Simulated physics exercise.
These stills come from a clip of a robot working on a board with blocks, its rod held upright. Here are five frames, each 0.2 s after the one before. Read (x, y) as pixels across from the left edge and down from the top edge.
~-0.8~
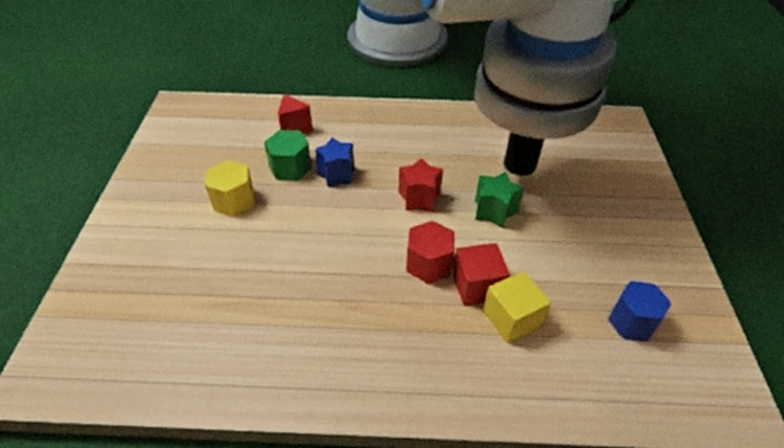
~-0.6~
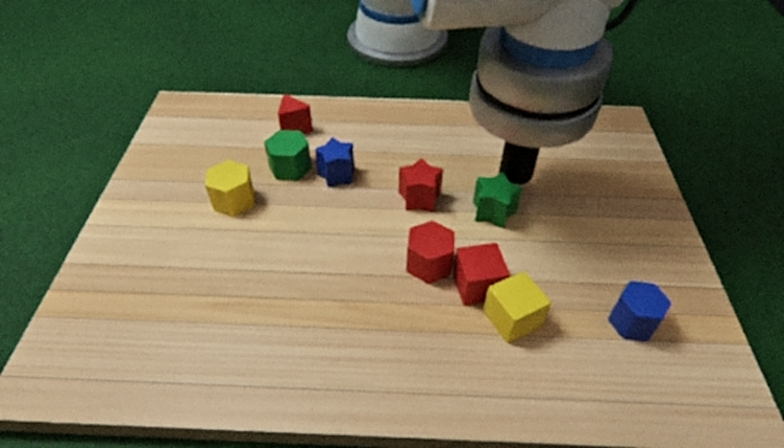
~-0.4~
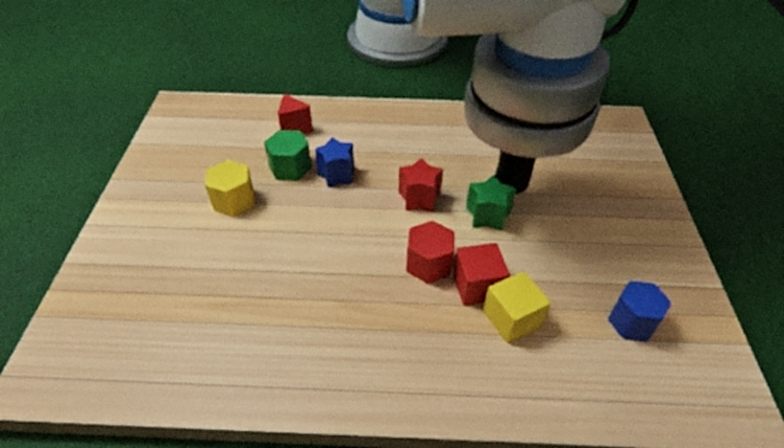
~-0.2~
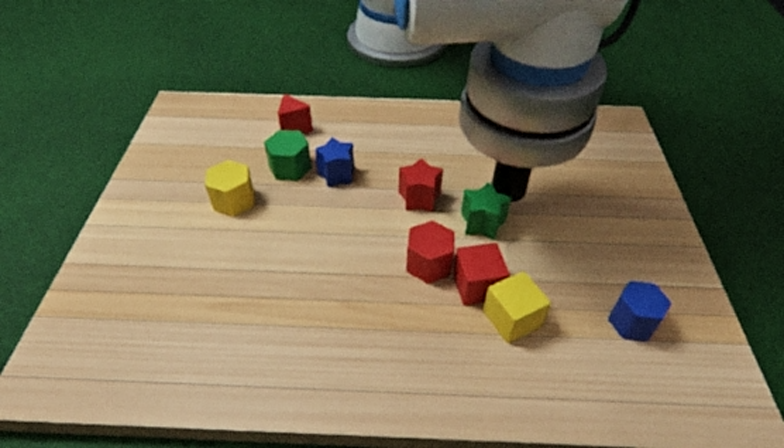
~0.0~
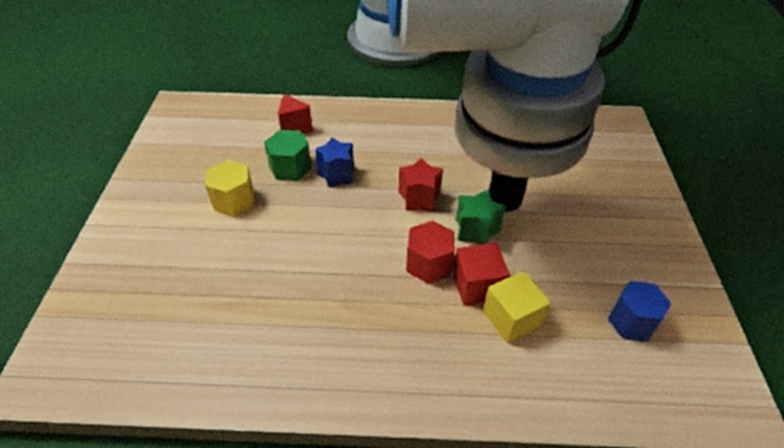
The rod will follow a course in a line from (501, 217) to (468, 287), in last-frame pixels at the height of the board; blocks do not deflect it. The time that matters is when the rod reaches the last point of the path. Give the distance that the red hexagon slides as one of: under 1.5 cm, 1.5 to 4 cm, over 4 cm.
Once the path ends, it will sit 1.5 to 4 cm from where it is now.
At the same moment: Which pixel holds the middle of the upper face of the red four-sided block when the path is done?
So, by the moment the path ends, you'll find the top centre of the red four-sided block at (465, 297).
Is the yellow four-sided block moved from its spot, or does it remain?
It shifts.
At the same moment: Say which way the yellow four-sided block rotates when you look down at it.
In a top view, it turns counterclockwise.
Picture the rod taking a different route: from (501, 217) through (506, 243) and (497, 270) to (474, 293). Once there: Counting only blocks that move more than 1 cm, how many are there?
It should be two, as far as I can tell.
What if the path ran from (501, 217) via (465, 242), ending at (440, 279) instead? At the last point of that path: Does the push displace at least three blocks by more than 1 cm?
It seems so.
On the path given first. Halfway along, rod at (489, 233); red hexagon at (421, 242), turned 15° anticlockwise; green star at (454, 223), turned 40° clockwise.
At the end, rod at (471, 270); red hexagon at (400, 243), turned 15° anticlockwise; green star at (447, 235), turned 80° clockwise; red four-sided block at (465, 297), turned 15° clockwise; yellow four-sided block at (523, 307), turned 25° anticlockwise.
